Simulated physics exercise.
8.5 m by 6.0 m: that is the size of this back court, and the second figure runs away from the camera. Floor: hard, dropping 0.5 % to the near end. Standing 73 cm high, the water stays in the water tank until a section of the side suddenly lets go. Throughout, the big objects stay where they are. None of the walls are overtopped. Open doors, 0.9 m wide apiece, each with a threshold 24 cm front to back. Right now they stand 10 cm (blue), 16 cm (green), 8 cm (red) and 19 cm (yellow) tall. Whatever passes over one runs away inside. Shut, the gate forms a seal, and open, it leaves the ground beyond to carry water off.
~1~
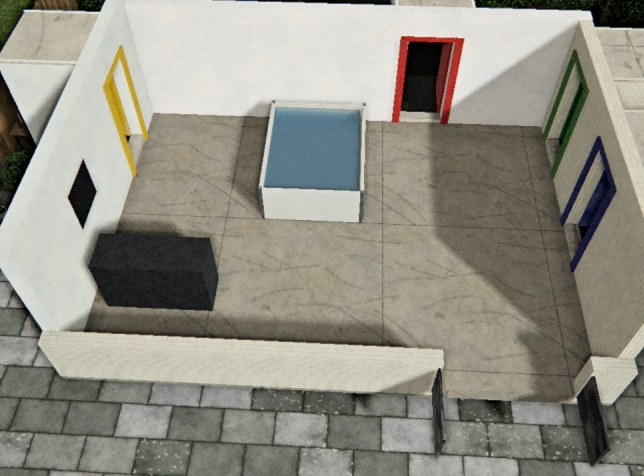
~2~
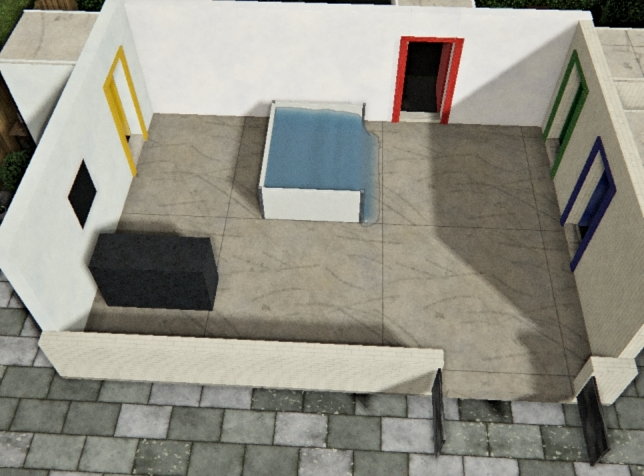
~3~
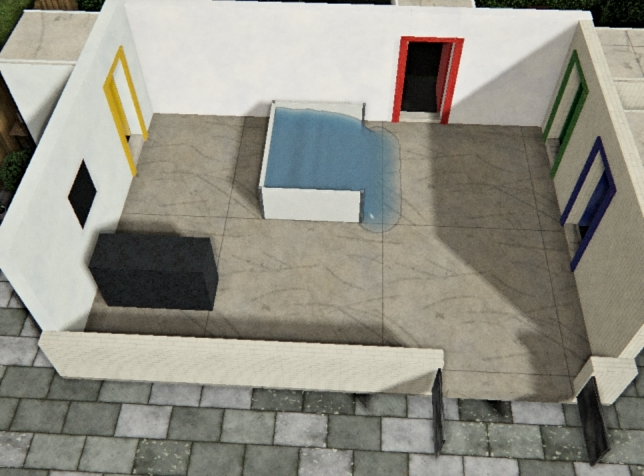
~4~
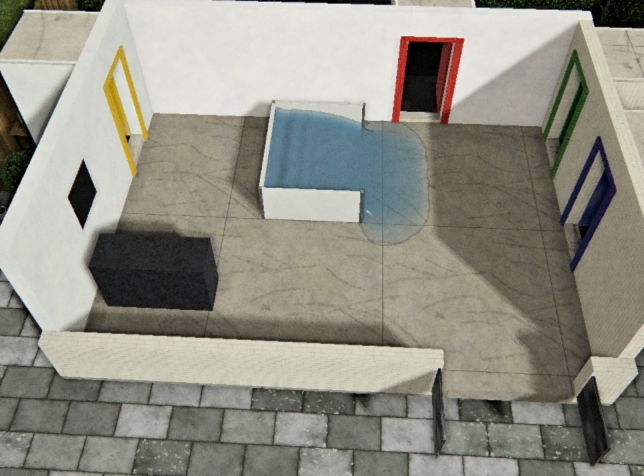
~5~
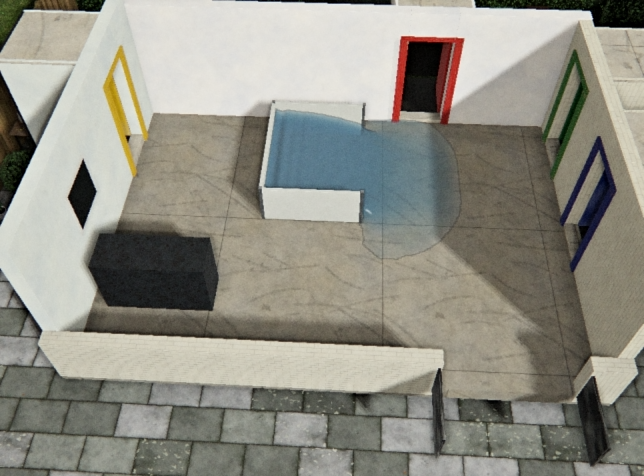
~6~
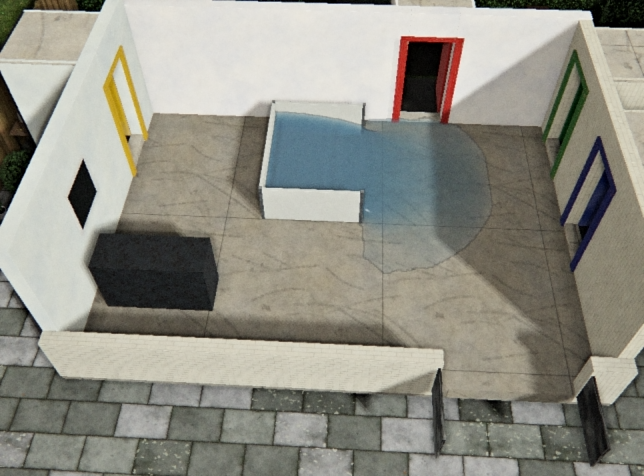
A small walled court with a pale stone floor is seen from above, a white-sided tank of blue water near its back wall and a dark block at lower left. A yellow-framed door stands on the left, a red one at the back, and green and blue ones on the right. The tank's right side opens and water spreads rightward in a widening rounded sheet, reaching the red door.
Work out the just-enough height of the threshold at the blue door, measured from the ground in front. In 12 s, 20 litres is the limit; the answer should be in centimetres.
It works out at roughly 22 cm.
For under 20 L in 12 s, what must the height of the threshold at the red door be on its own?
Door red, min height approx. 12.5 cm.
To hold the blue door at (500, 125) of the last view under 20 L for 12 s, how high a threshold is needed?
Something near 23 cm.
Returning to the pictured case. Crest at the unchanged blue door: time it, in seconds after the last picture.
It peaks around 1.6 s.
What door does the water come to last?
That would be the yellow door.
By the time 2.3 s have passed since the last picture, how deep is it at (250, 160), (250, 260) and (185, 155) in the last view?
First spot about 0 cm, second about 0 cm, third about 0 cm.
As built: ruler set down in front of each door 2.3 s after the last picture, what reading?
Blue door 22 cm, green door 32 cm, red door 11 cm, yellow door 0 cm.
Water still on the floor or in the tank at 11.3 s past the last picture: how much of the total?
Roughly 48 percent of the water remains.
Then, 0.7 s after the last picture water covers 35 % of the floor, deepest (38 cm) near (541, 128); 16 cm at the blue door, 2 litres in over its 10 cm threshold.
Then, 2.3 s after the last picture water covers 45 % of the floor, deepest (38 cm) near (595, 372); 22 cm at the blue door, 115 litres in over its 10 cm threshold.
Then, 11.3 s after the last picture water covers 75 % of the floor, deepest (9 cm) near (76, 357); 3 cm at the blue door, 165 litres in over its 10 cm threshold.
At the blue door as built, the water peaked near 27 cm, 1.5 s after the last picture.
With a threshold of 18 cm, 51 litres would have come in within the 12 s; with 24.5 cm, 10 litres. So under 20 litres takes about 22 cm.
